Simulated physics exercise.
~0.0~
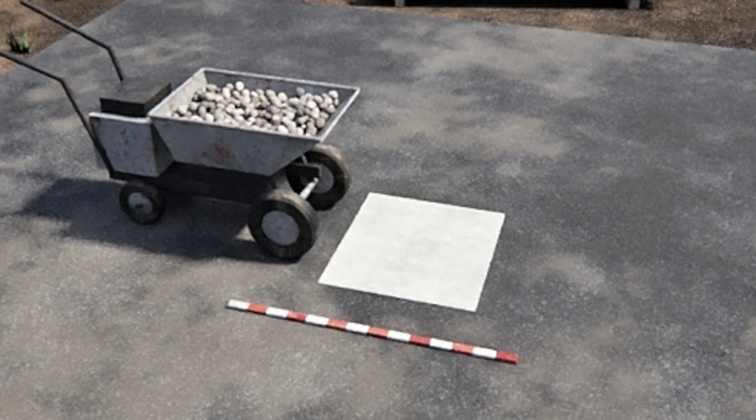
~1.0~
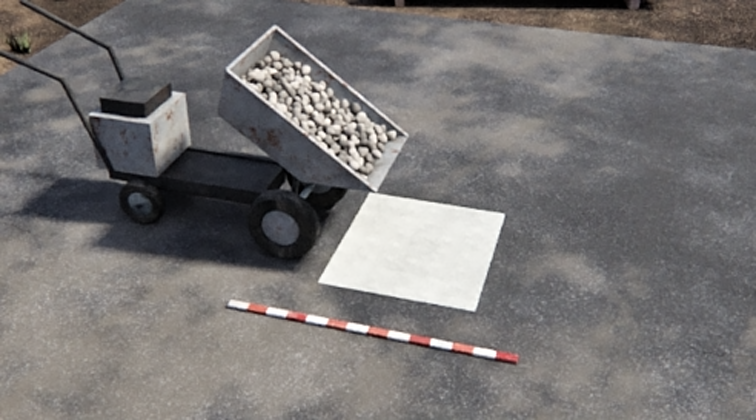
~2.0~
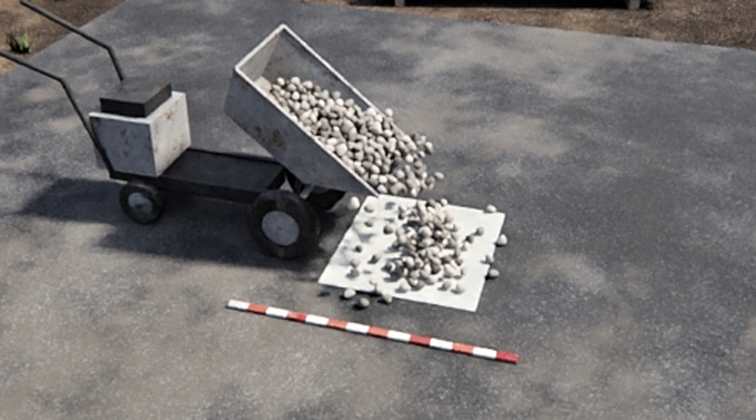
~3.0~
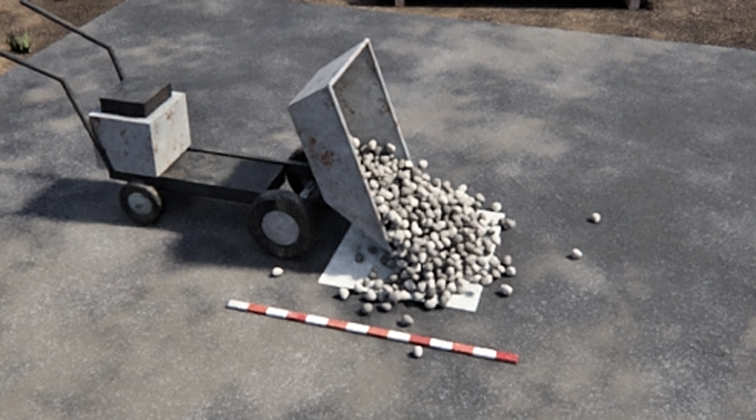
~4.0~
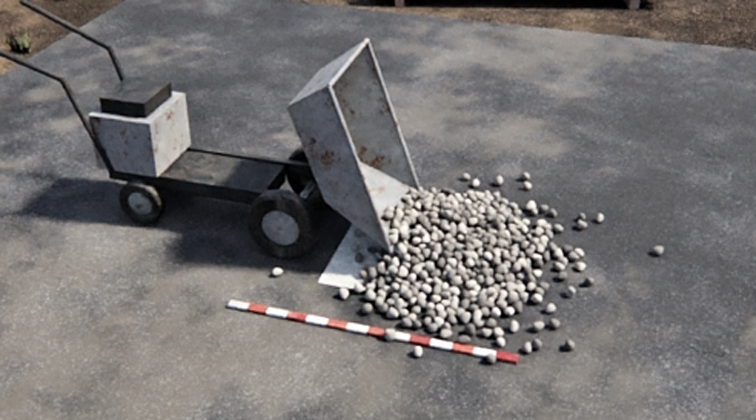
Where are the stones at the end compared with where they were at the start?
At the start the stones were sitting in the barrow's level skip. By the end nearly all of them lay lower and to the right, in a wide heap over the white sheet and the ground around it.
